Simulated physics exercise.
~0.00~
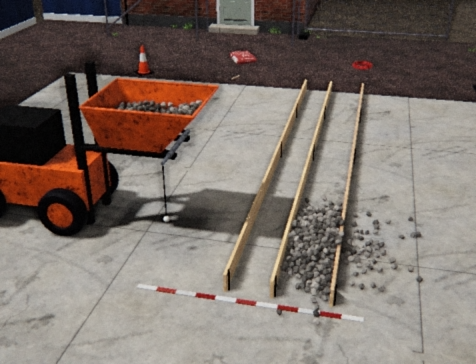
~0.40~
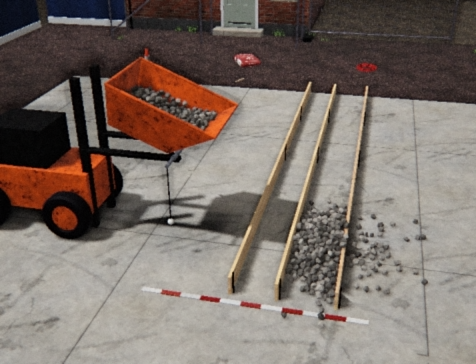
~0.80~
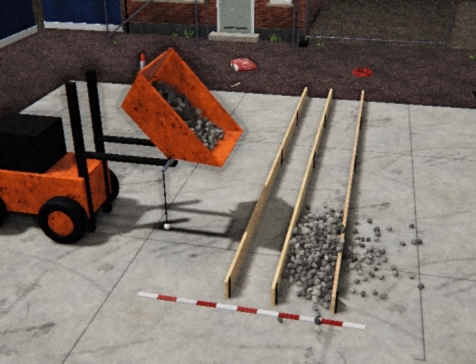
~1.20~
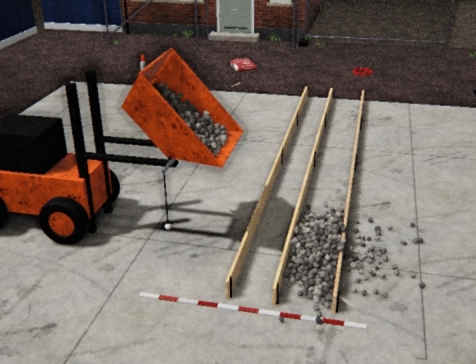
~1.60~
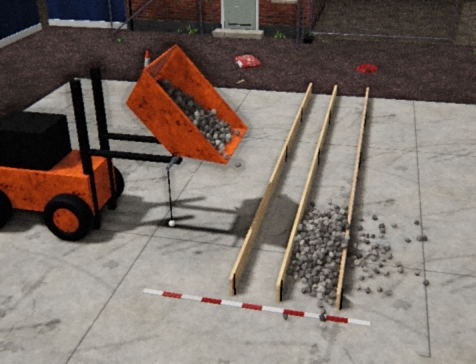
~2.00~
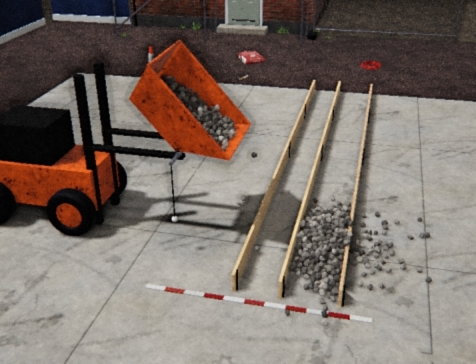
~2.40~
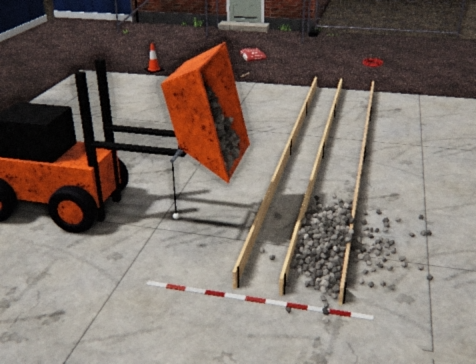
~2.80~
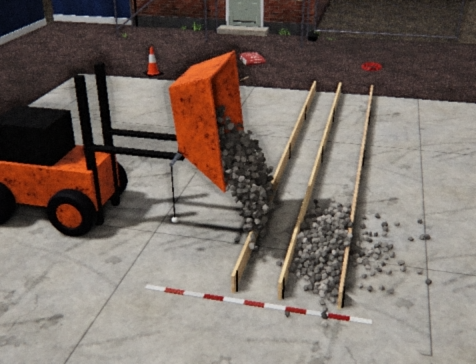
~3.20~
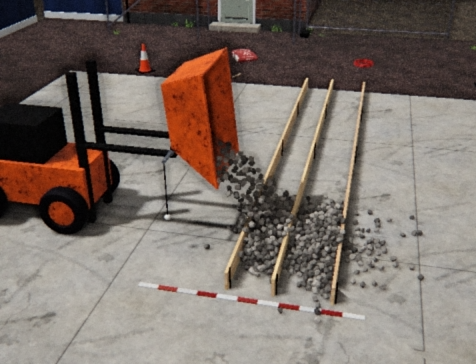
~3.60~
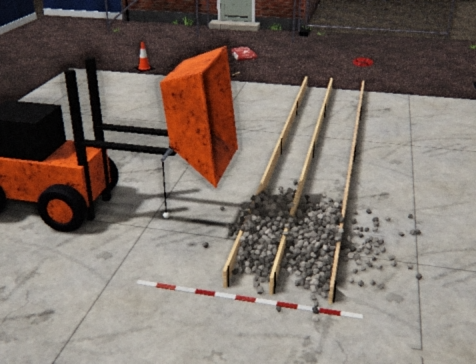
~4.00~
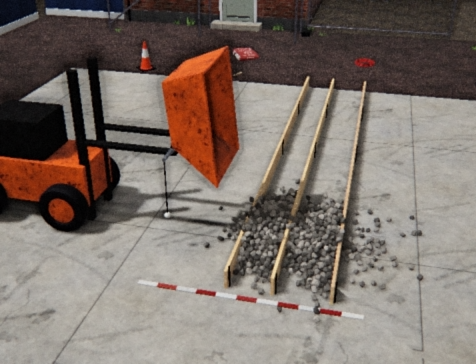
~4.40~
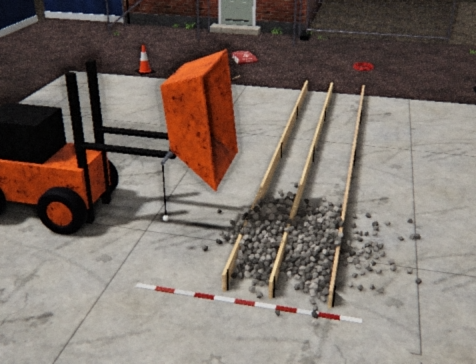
The clip shows an orange forklift tilting a skip of grey stones toward three boards on concrete, pausing partway, then tipping steeply. The stones pour out to the right, mostly filling the gap beside the earlier heap, and settle as the emptied skip stays tipped.
